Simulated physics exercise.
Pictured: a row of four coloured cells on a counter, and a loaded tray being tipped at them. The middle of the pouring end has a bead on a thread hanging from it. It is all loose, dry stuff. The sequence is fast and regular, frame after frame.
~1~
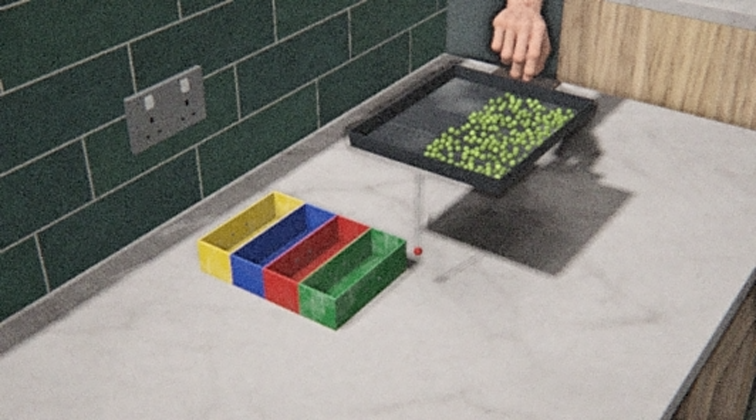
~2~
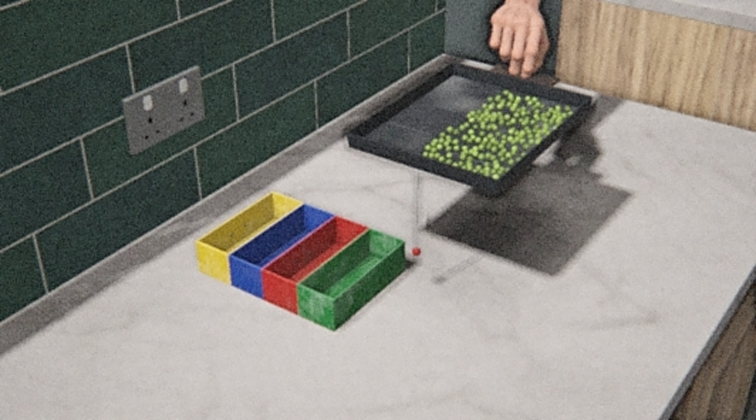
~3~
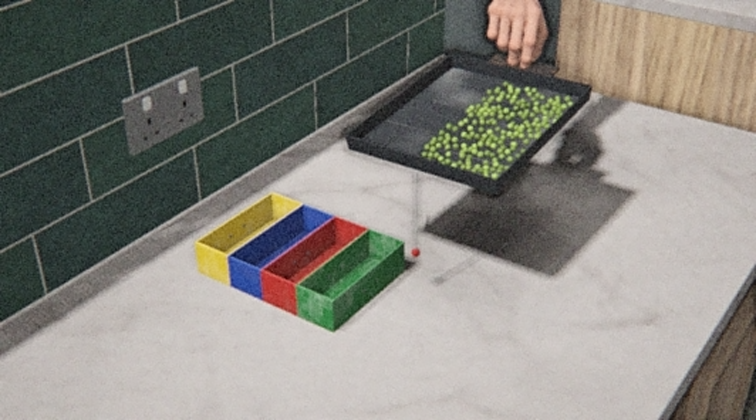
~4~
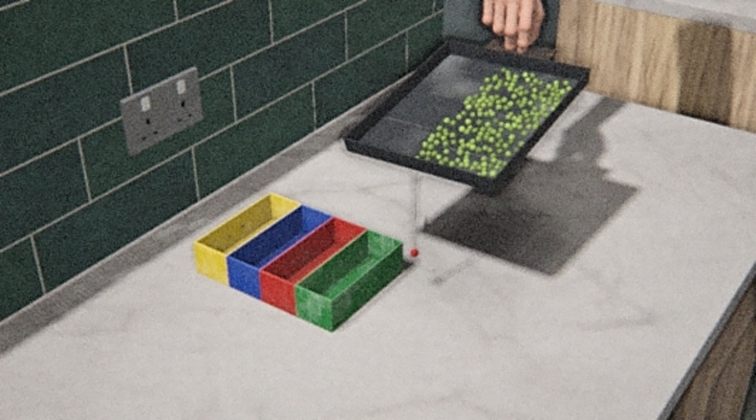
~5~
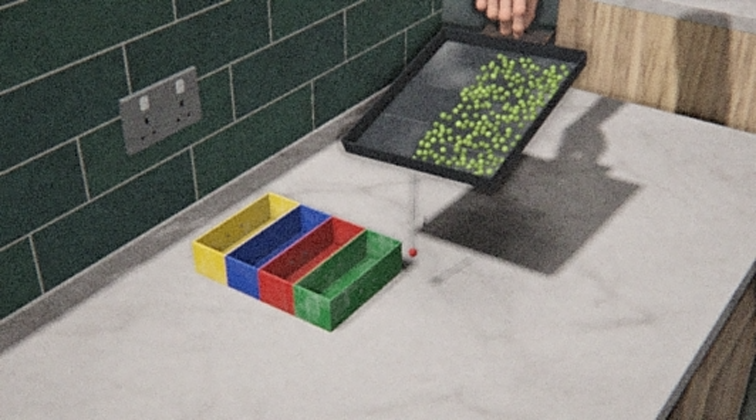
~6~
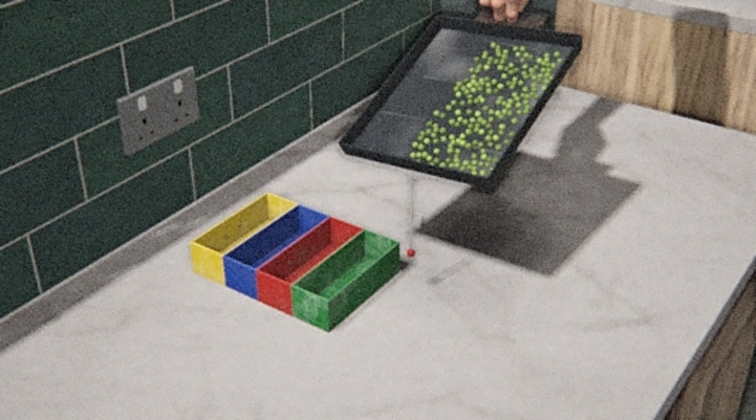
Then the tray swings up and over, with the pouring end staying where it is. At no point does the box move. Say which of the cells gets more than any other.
That would be the green cell.
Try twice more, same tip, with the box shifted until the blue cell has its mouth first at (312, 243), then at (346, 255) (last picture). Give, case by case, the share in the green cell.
Approximately 30 percent, followed by approximately 20 percent.
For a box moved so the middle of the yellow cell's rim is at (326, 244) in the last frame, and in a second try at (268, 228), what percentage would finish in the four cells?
Well, you'd get about 100 per cent and then about 70 per cent.
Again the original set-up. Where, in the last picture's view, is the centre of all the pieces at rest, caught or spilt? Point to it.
Near (348, 298).
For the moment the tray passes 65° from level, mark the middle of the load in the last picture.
Roughly at (407, 160).
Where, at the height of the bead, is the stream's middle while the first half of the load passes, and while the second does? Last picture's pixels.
Around (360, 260) first; around (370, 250) second.
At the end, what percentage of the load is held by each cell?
Looks like the yellow cell ends near 0 %, the blue cell near 0 %, the red cell near 20 %, and the green cell near 40 %.
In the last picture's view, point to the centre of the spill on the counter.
The middle lies near (371, 329).
Soon, tray tipped steeply; nearly all on the tray; a small part falling or outside the box.
A while on, tray tipped past a quarter turn; most on the tray; a small part in the green cell; a small part in the red cell; a stray few in the blue cell; a stray few in the yellow cell; a small part falling or outside the box.
Towards the end, tray tipped past a quarter turn; about a third in the green cell; about a quarter in the red cell; a stray few in the blue cell; a stray few in the yellow cell; about half falling or outside the box.
Finally, tray tipped past a quarter turn; about a third in the green cell; about a quarter in the red cell; a stray few in the blue cell; a stray few in the yellow cell; about half outside the box.
